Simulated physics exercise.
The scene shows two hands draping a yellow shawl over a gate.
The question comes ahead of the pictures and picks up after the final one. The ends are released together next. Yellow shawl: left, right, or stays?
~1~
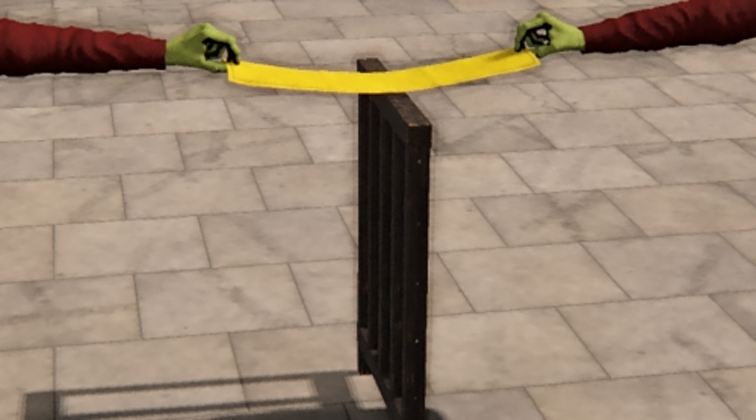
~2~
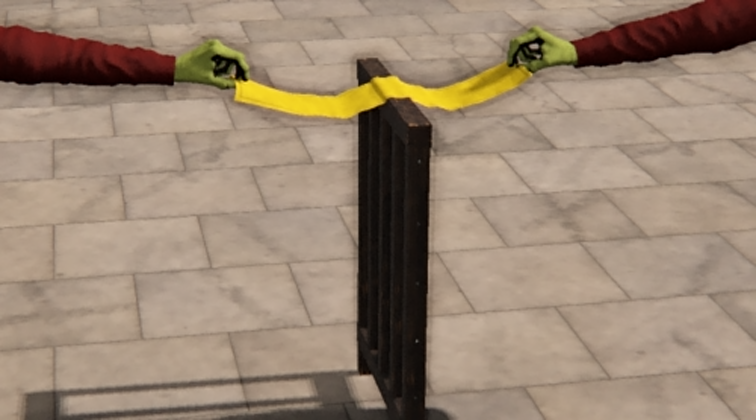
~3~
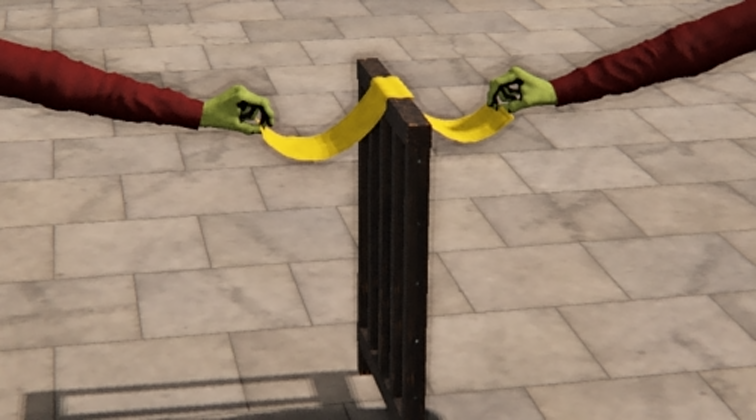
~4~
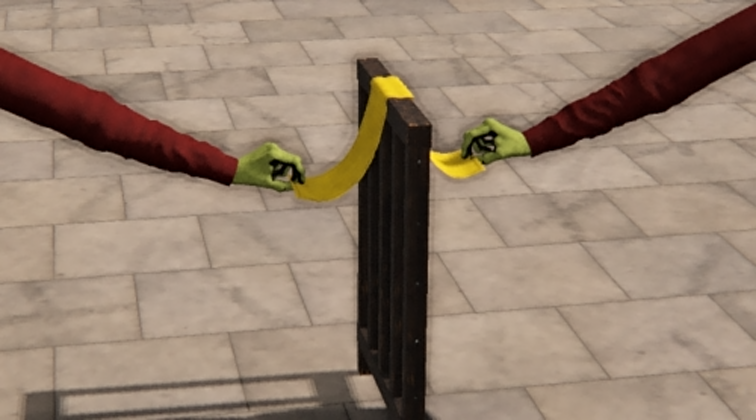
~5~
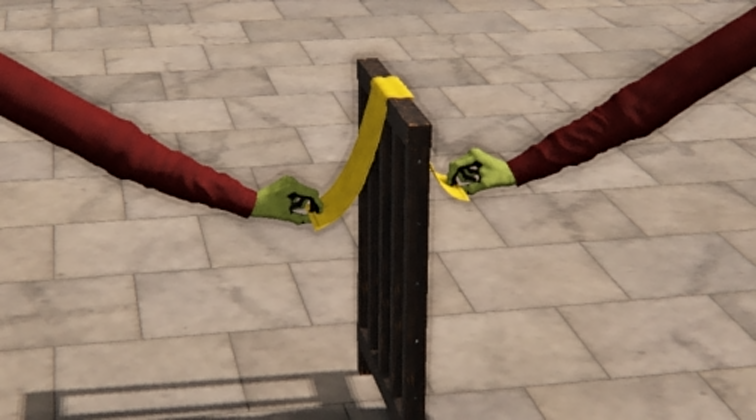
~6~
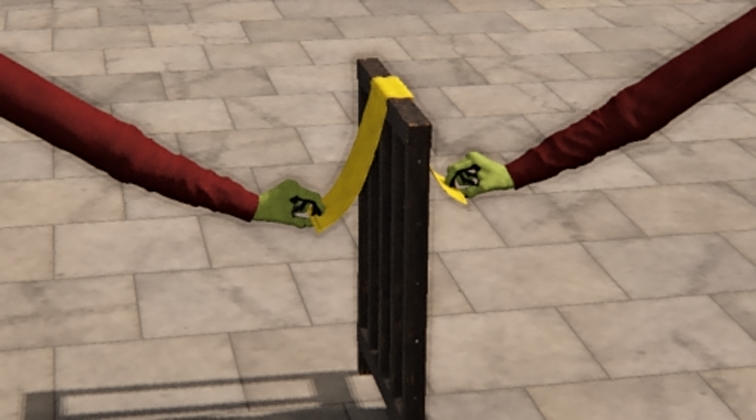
I think it is going to stay up there.
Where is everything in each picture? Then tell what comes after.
In the first picture, left end (234, 83); right end (535, 67); top of the gate (420, 130).
In the second picture, left end (241, 102); right end (528, 79).
In the third picture, left end (266, 143); right end (510, 122); top of the gate (420, 130).
In the fourth picture, left end (301, 199); right end (480, 172).
In the fifth picture, left end (321, 229); right end (464, 200).
In the sixth picture, left end (323, 231); right end (462, 202); both sides about alike.
Then, 0.20 s later than the last view, shawl hanging on both sides, left end near (336, 234), right end near (432, 208).
Then, 0.28 s later than the last view, shawl hanging on both sides, left end near (362, 237), right end near (409, 213).
Finally, shawl hanging on both sides, left end near (378, 238), right end near (402, 214). The yellow shawl stays on top.
